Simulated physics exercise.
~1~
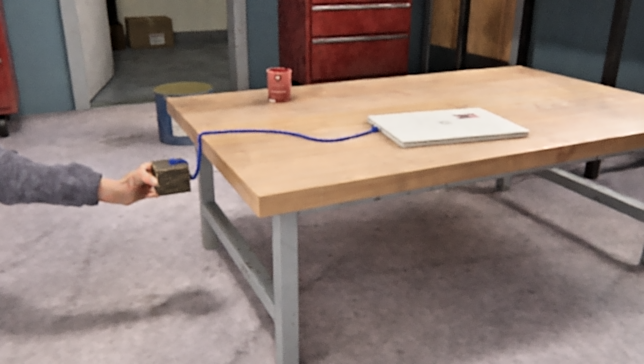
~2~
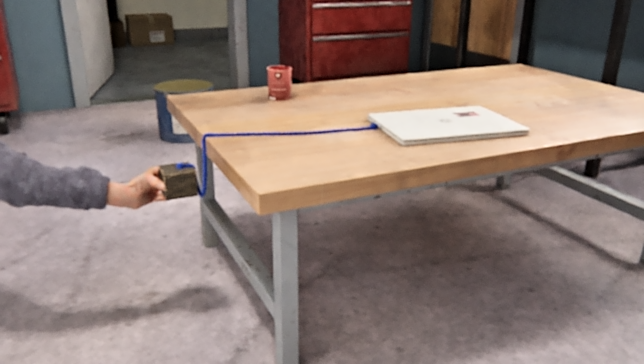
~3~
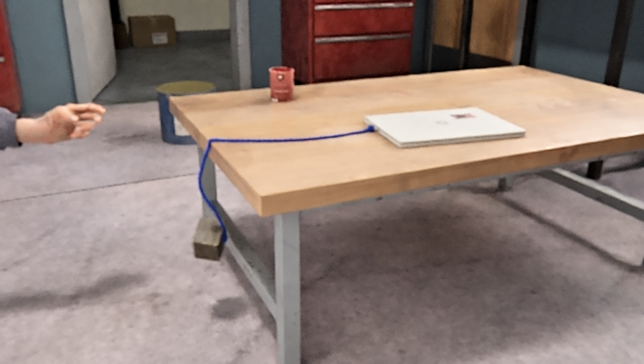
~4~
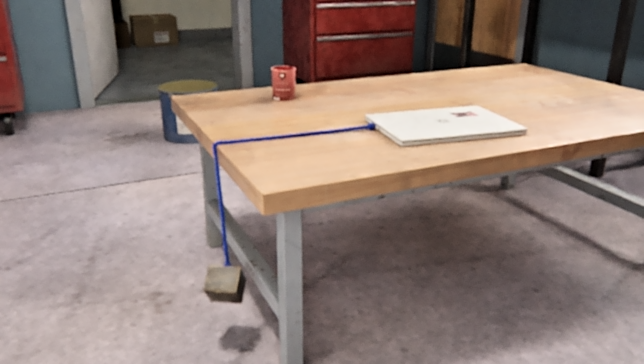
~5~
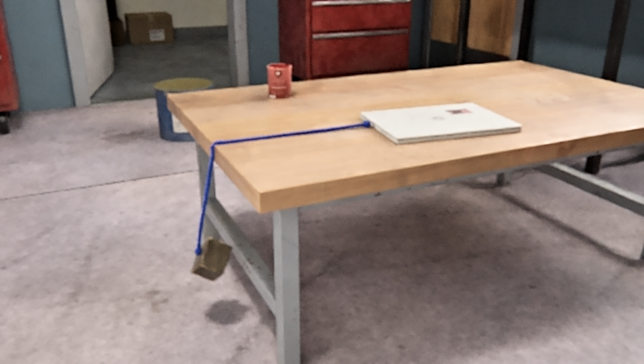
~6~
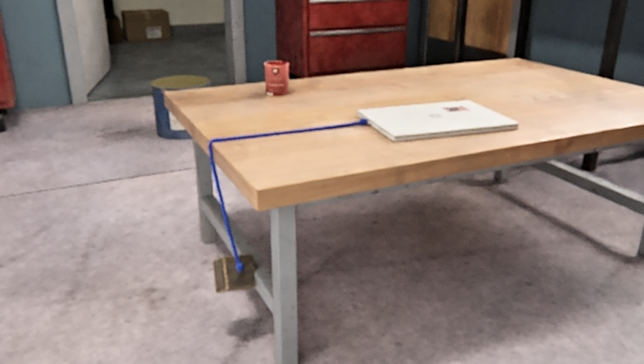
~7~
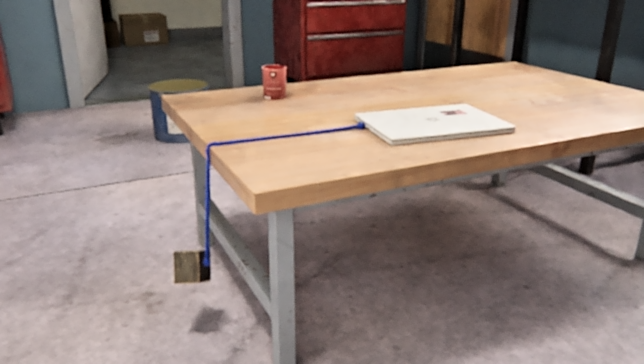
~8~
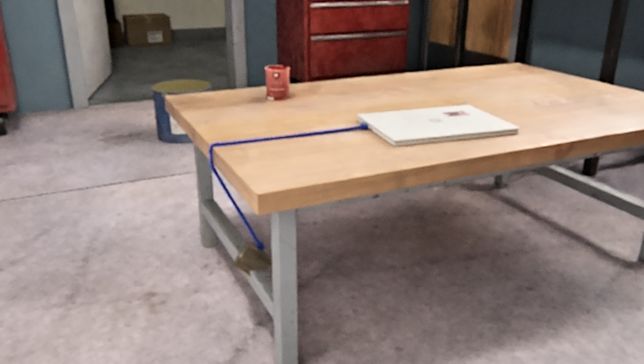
We see a hand holding a black block beside a wooden workbench, with a blue cord running to a laptop on top. The hand lets go and withdraws, and the block drops, then swings below the edge, still hanging, while the laptop shifts slightly and the red cup stays put.
